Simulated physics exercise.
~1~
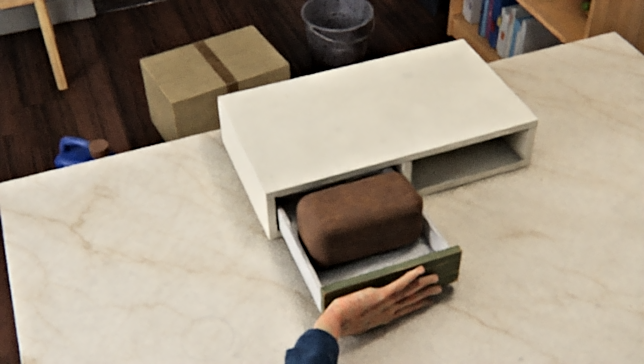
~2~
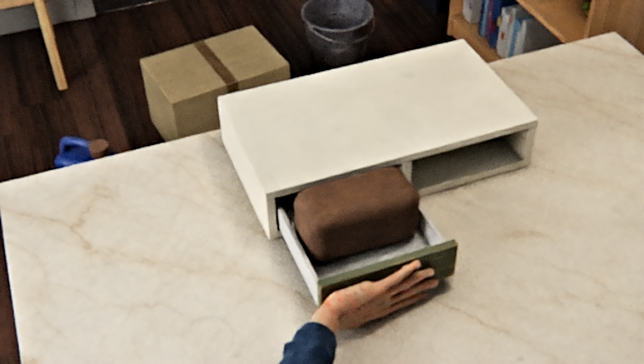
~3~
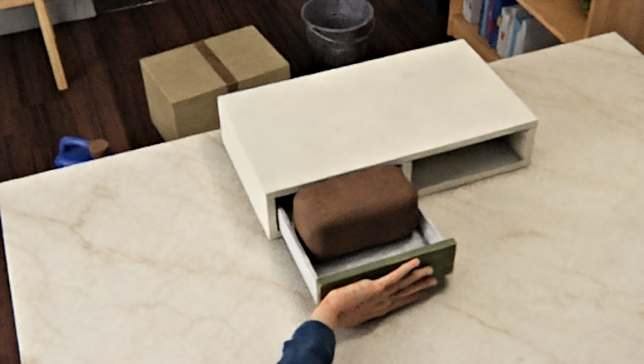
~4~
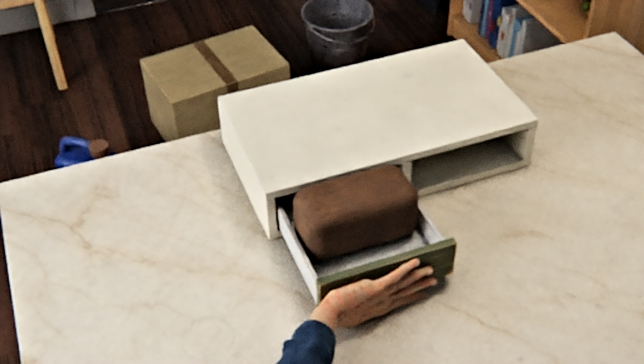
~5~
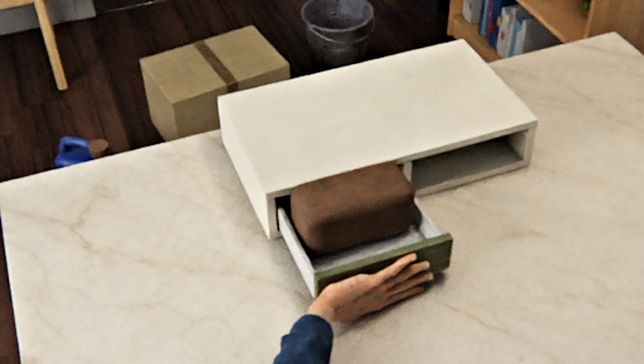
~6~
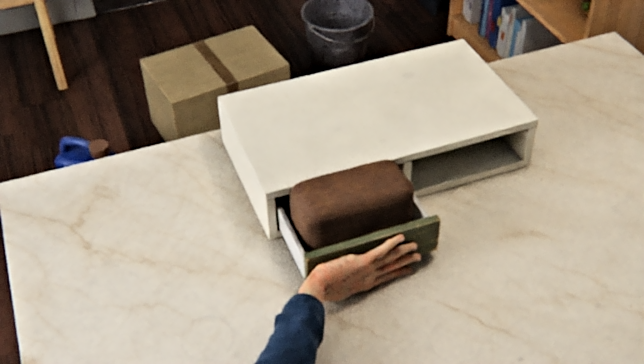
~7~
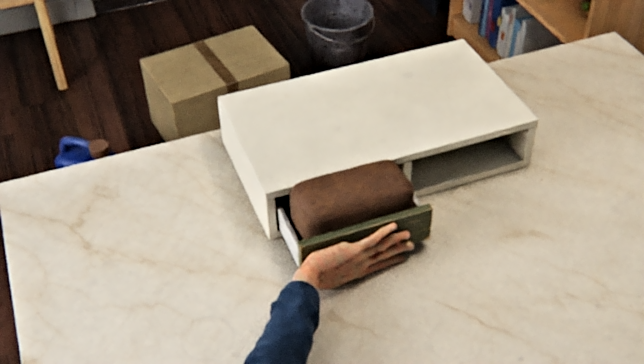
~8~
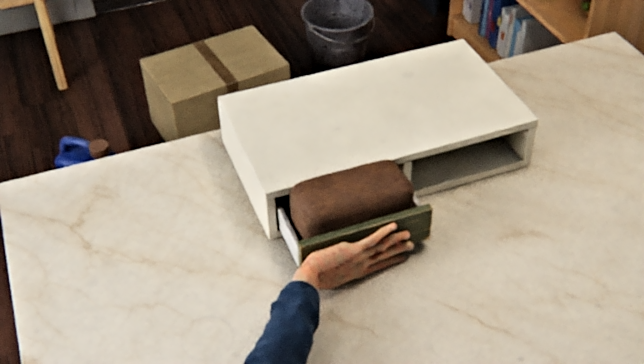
A drawer holding a brown loaf slides partway in under a hand's push, then jams.
